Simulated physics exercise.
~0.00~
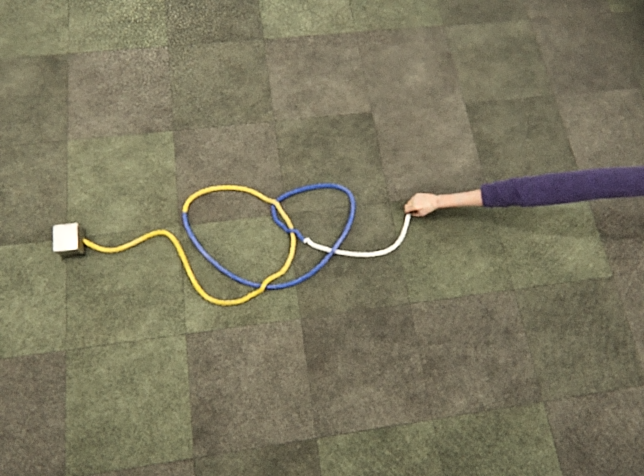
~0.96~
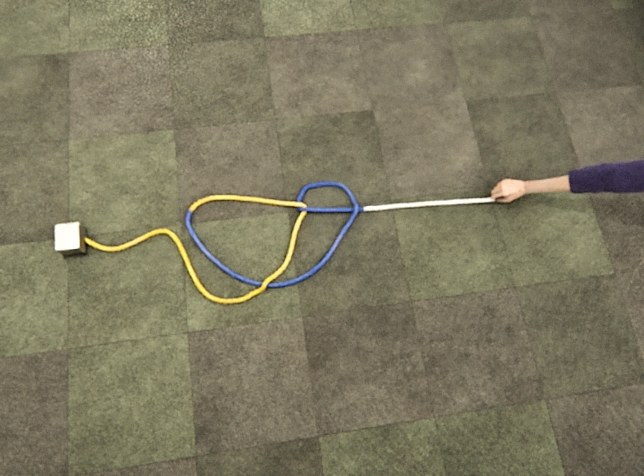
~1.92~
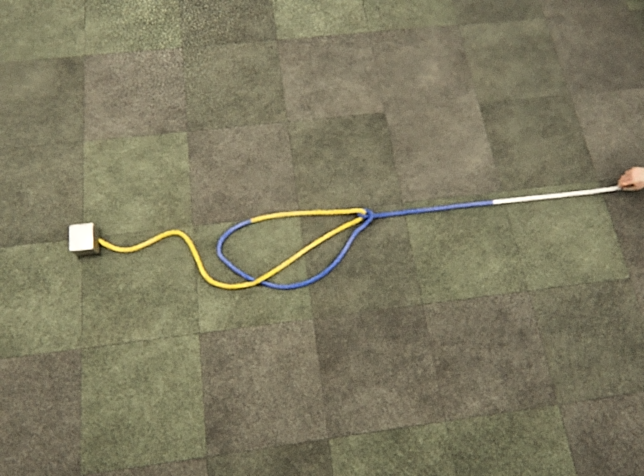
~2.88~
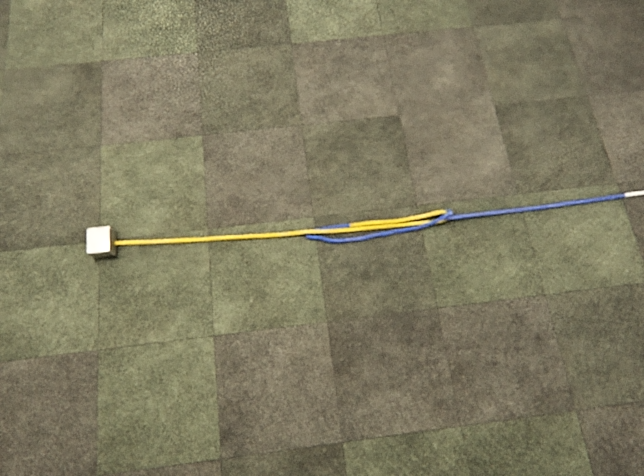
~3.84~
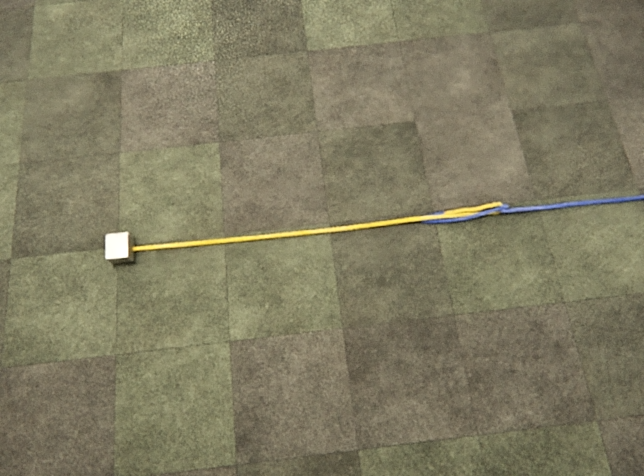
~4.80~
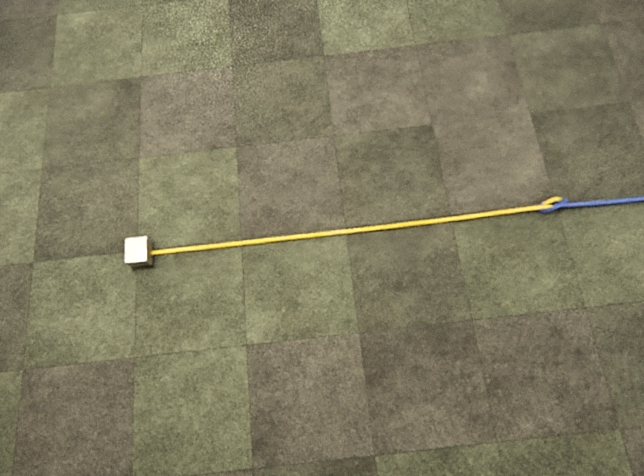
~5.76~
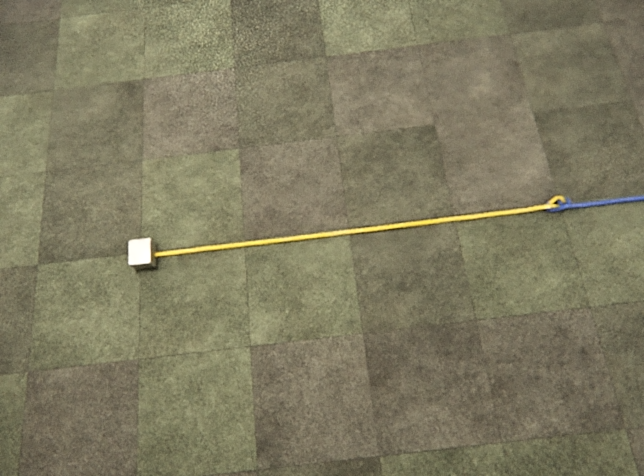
At the start, a rope of yellow, blue and white sections lies in loose, overlapping loops on green and brown carpet tiles, its yellow end at a small pale block on the left. A hand in a purple sleeve holds the white end and pulls it to the right, straightening that end. The hand leaves view as the loops shrink and narrow into a long, thin shape. The yellow section draws straight from the block, and the loops slide rightward and close up. The rope ends taut, with a small tight knot where yellow meets blue.
